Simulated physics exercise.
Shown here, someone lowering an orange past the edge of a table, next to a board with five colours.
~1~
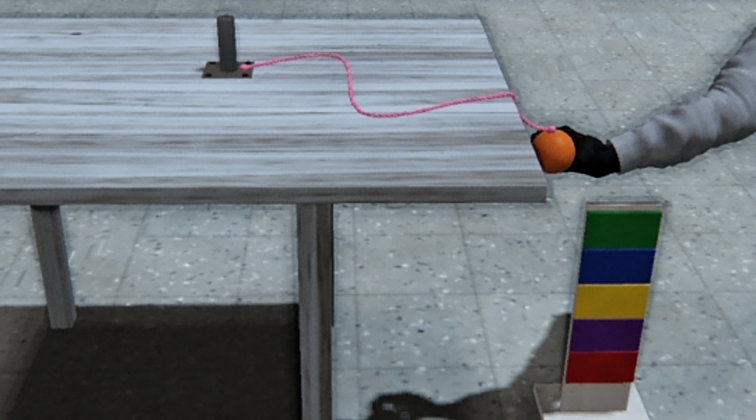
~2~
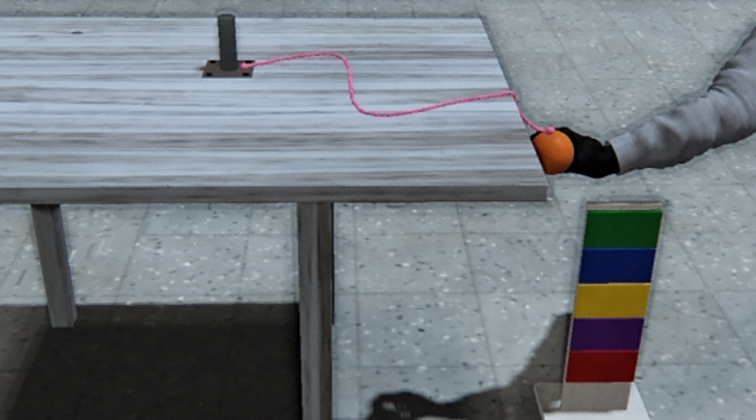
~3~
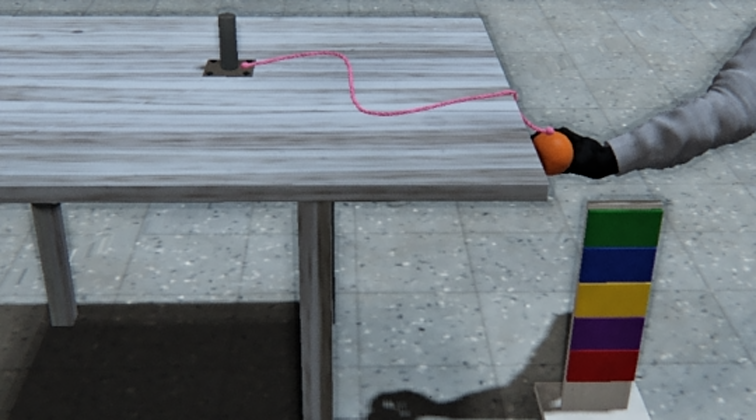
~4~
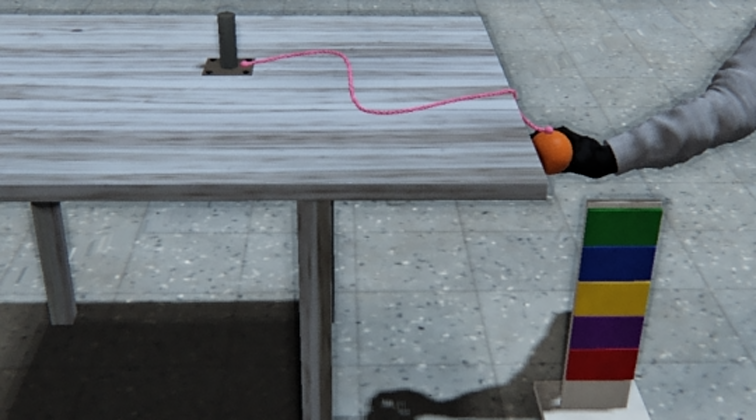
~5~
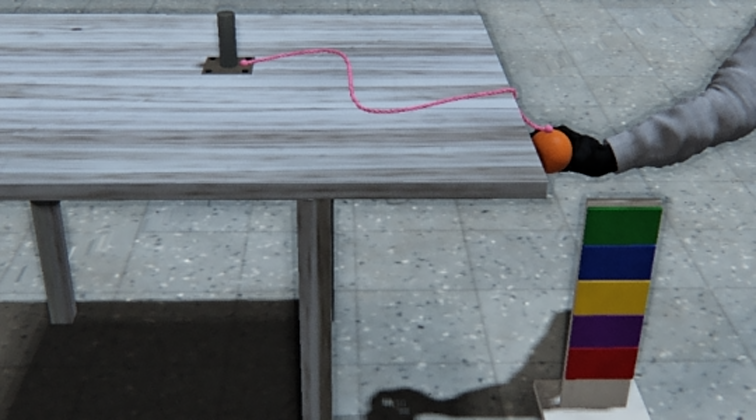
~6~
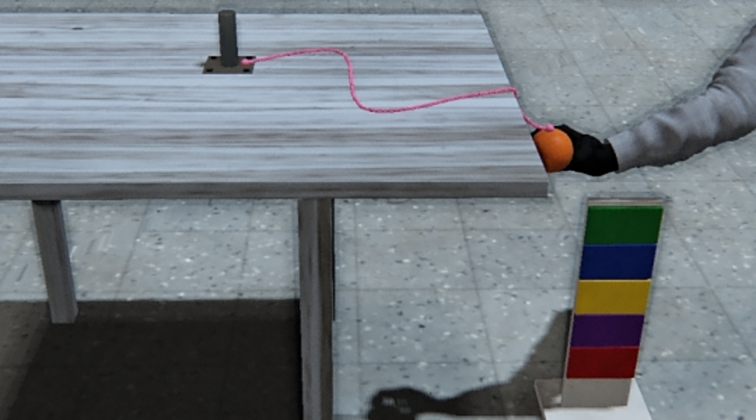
A gloved hand holds an orange ball tied to a pink string, barely moving.
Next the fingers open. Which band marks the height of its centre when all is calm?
At yellow.
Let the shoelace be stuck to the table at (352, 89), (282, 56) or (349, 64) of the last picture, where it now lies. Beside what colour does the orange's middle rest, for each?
Taking them in turn: Green; yellow; blue.
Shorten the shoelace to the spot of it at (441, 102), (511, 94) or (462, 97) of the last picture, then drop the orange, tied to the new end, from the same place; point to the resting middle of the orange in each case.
Try by try, around (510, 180), (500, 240) and (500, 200).
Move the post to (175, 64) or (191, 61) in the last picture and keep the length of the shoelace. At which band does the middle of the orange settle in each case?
Try by try: Blue; blue.
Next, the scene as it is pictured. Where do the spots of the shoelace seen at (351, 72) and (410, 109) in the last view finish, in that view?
The first at (412, 75), the second at (508, 124).
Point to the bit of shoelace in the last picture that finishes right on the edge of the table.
It lies at about (367, 109).
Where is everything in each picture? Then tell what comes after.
The first frame shows orange (553, 152); green (623, 231); blue (617, 268); yellow (612, 303); purple (607, 336); red (602, 369).
The second frame shows orange (552, 153); shoelace through (282, 59) (346, 62) (351, 92) (402, 114) (478, 98).
The third frame shows orange (551, 154).
The fourth frame shows orange (550, 153); shoelace through (282, 57) (346, 60) (351, 90) (402, 112) (479, 96).
The fifth frame shows orange (550, 152).
The sixth frame shows orange (551, 151); shoelace through (283, 55) (346, 58) (352, 88) (403, 110) (479, 95).
A little later, orange near (464, 279); level with yellow.
Next, orange near (509, 291); level with yellow.
When it is over, orange near (494, 288); level with yellow. Its centre hangs level with the yellow band.
